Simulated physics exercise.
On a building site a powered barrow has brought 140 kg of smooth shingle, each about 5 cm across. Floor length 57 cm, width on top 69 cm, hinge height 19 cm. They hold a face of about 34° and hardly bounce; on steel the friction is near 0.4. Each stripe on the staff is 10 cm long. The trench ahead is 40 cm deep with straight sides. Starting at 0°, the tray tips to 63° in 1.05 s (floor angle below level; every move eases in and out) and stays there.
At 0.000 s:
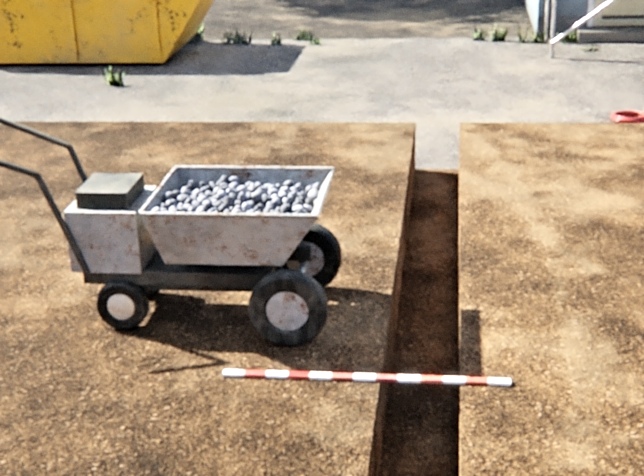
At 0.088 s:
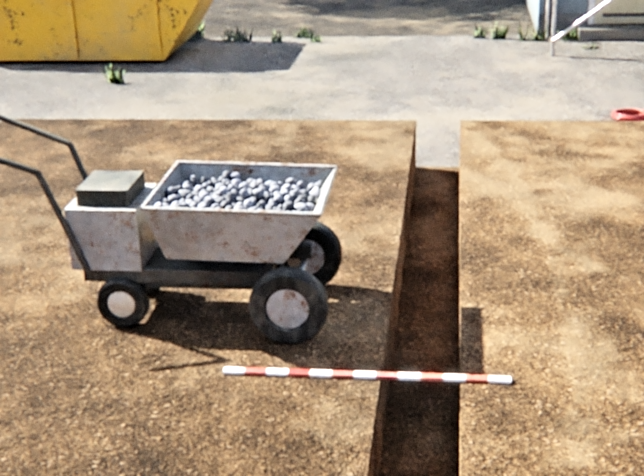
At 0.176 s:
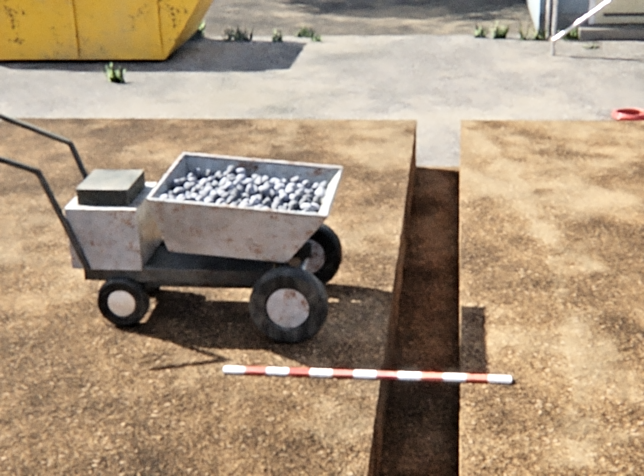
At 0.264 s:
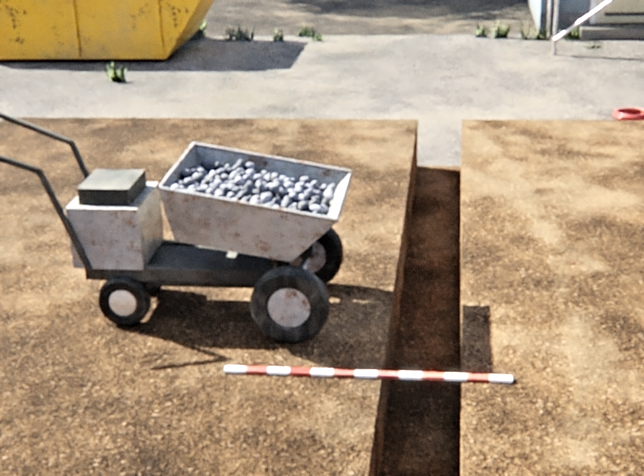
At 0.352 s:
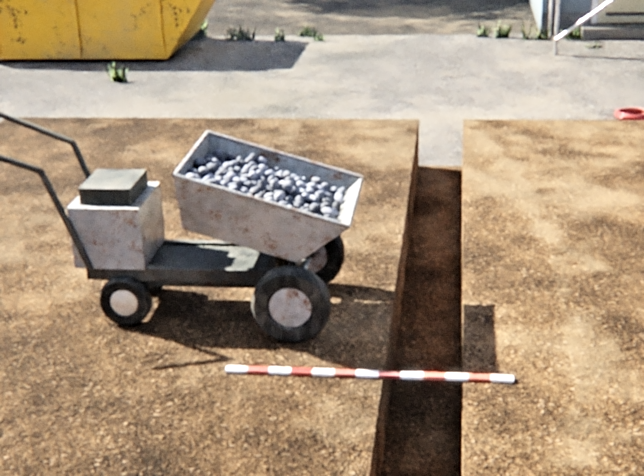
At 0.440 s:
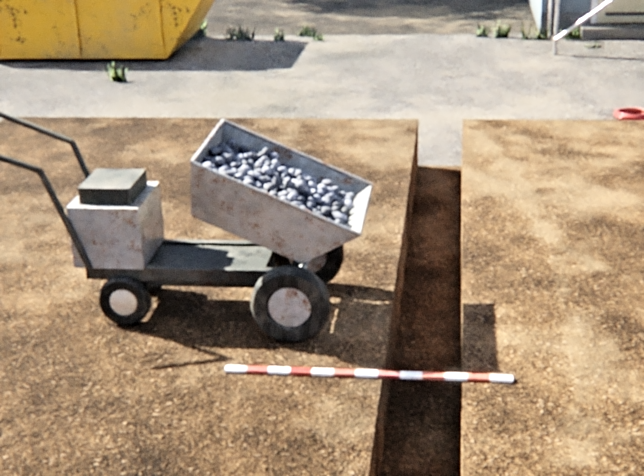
At first, a small wheeled barrow stands on brown ground left of a narrow trench, its pale tray level and full of smooth grey stones. The tray's back end then lifts slowly, and it tilts steadily steeper toward the trench on the right, the stones still inside, while the wheels stay put.
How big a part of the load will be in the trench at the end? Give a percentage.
Some 75 per cent of it.
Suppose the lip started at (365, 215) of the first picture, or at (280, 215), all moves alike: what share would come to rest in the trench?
About 35 and 85 per cent.
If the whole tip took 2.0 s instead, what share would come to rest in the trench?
It would be near 90 per cent.
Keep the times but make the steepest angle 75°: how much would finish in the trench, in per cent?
Then about 80 per cent.
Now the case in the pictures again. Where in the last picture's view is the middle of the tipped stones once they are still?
Their middle is at about (435, 369).
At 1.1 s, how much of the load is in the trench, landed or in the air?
About 25 per cent by then.
After 0.8 s the floor is at 53°; 100 % in the tray; the foremost stones are at (383, 255).
After 1.1 s the floor is at 63°; 75 % in the tray, 24 % in the trench, 1 % past the trench; the foremost stones are at (471, 307).
After 1.5 s the floor is at 63°; 39 % in the tray, 45 % in the trench, 16 % past the trench; the foremost stones are at (578, 320).
After 3.5 s the floor is at 63°; 8 % in the tray, 75 % in the trench, 17 % past the trench; the foremost stones are past the picture's edge.
